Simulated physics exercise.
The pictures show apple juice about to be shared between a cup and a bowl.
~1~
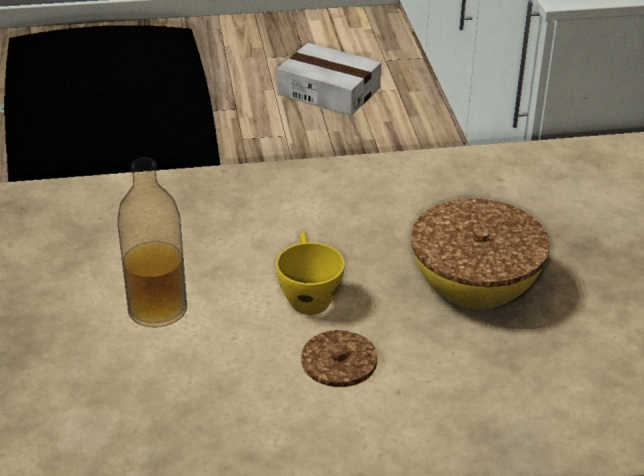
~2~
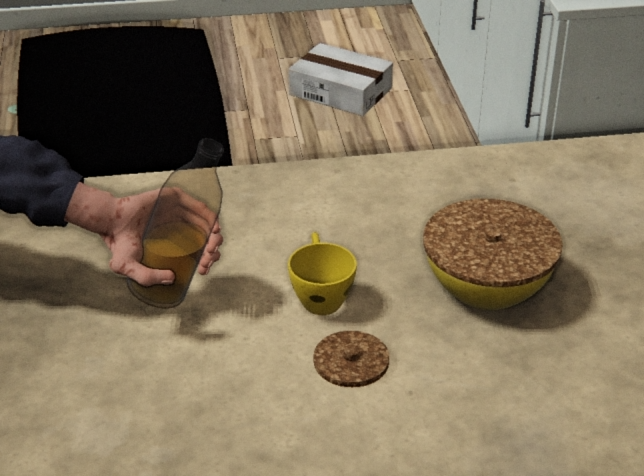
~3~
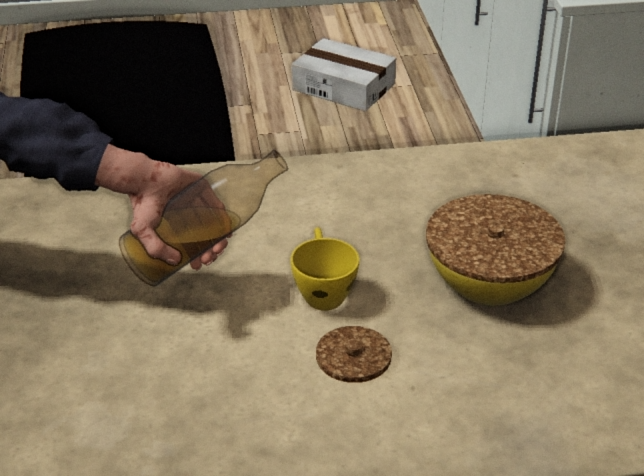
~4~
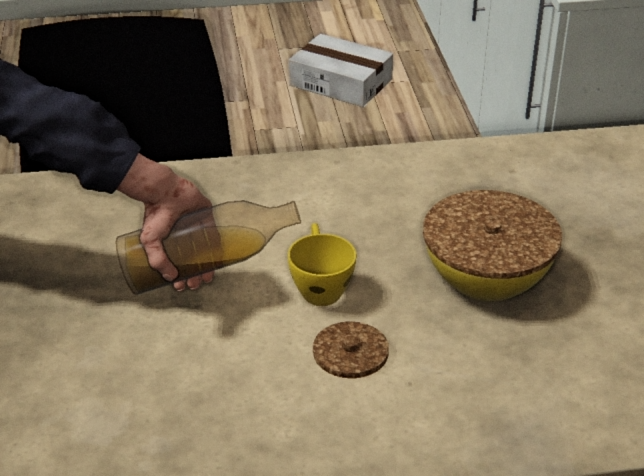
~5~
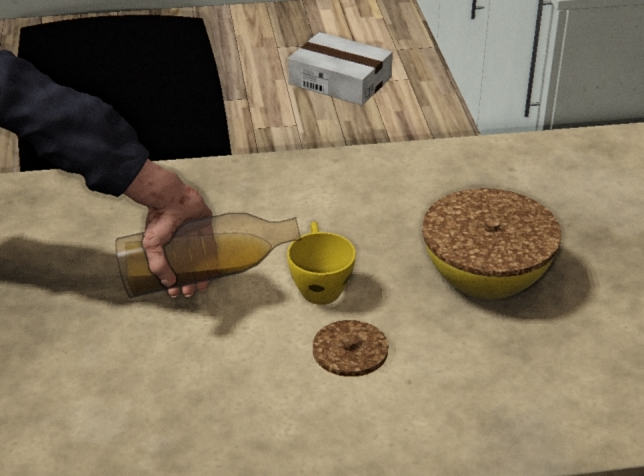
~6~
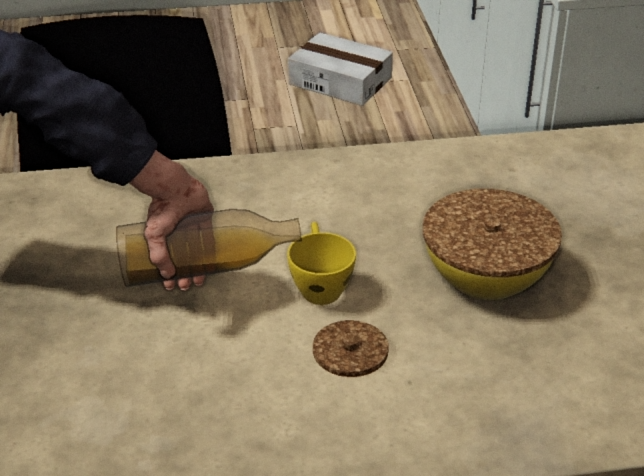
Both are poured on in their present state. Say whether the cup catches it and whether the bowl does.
The cup collects it, the bowl lets it run off.
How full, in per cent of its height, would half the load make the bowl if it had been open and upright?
I reckon it stands at 25 percent of the height.
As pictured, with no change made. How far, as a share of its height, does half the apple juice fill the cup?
It stands at around 75 percent.
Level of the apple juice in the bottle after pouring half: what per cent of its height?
About 15 per cent.
A moment on, the apple juice goes into the cup.
Further on, it hits the lid of the bowl and runs off.
When it is over, the cup has its share inside; the bowl is empty, in a puddle.
